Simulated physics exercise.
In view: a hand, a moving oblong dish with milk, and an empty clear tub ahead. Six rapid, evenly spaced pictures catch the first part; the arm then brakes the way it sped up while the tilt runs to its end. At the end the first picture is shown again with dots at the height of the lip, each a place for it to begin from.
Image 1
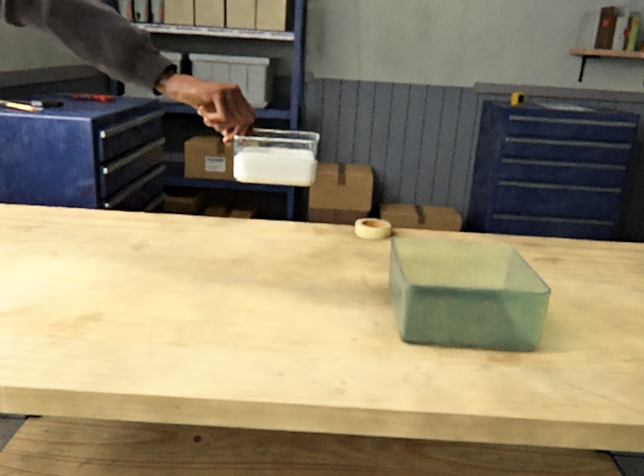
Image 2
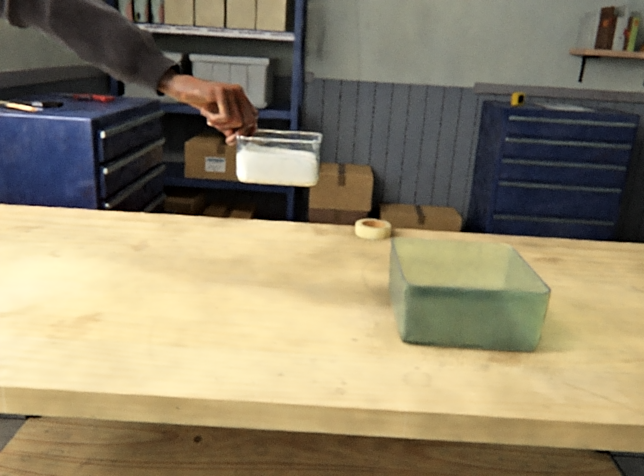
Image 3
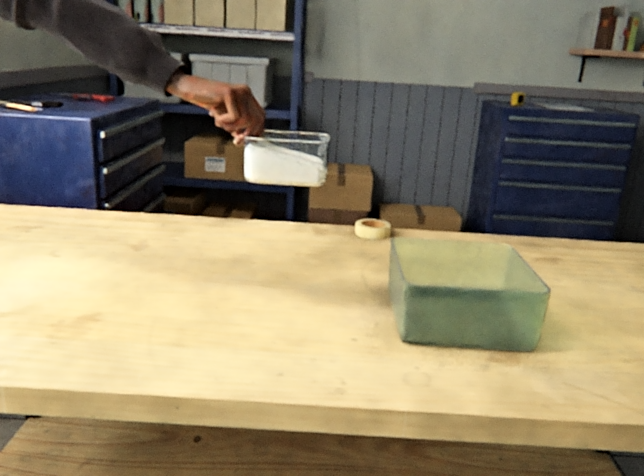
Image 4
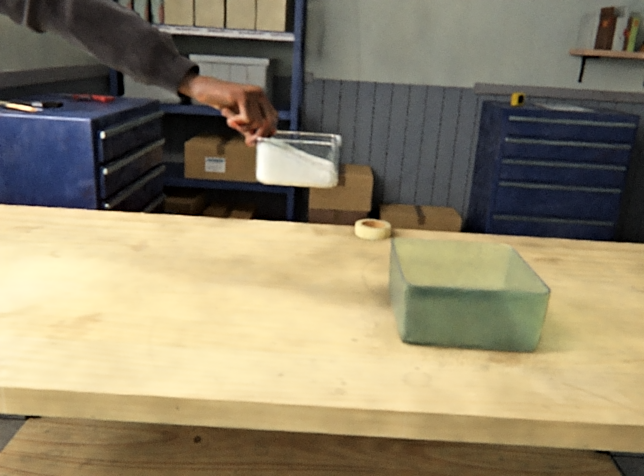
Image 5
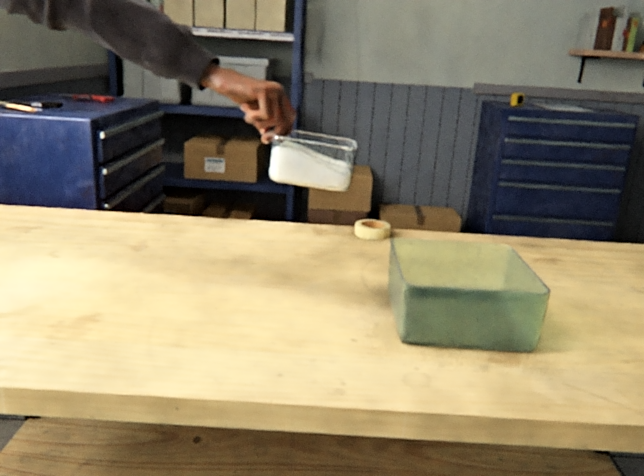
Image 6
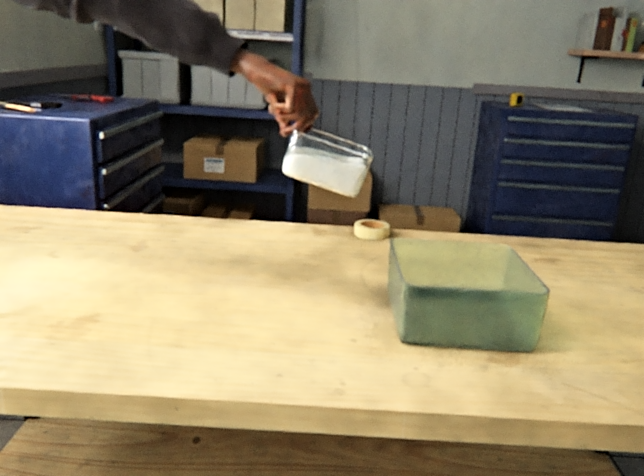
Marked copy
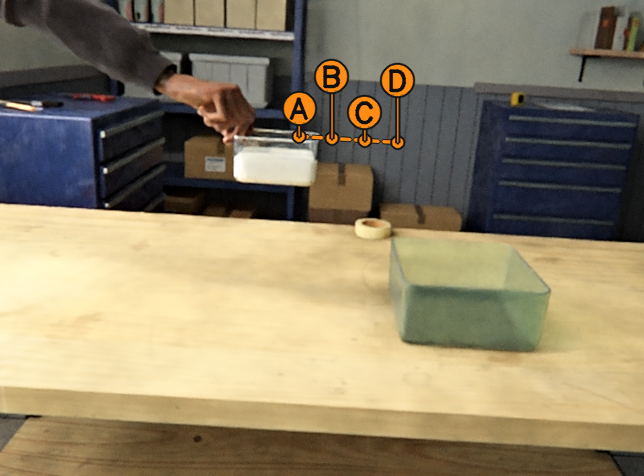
Hand carrying a clear oblong dish of milk rightward above a wooden workbench, then tilting it slightly near an empty tub.
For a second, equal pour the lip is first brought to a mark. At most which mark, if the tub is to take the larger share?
Spot A just does it.
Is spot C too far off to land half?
No.
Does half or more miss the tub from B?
No, not at all.
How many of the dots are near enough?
All four.
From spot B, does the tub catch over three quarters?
Yes, clearly.
In orange, A at (299, 136); B at (331, 138); C at (364, 140); D at (397, 142).
Choosing A, about 64 % lands in the tub, 32 % falls short and 4 % goes beside or beyond.
Choosing B, about 87 % lands in the tub, 8 % falls short and 5 % goes beside or beyond.
Choosing C, about 92 % lands in the tub, 2 % falls short and 6 % goes beside or beyond.
Choosing D, about 88 % lands in the tub, 2 % falls short and 10 % goes beside or beyond.
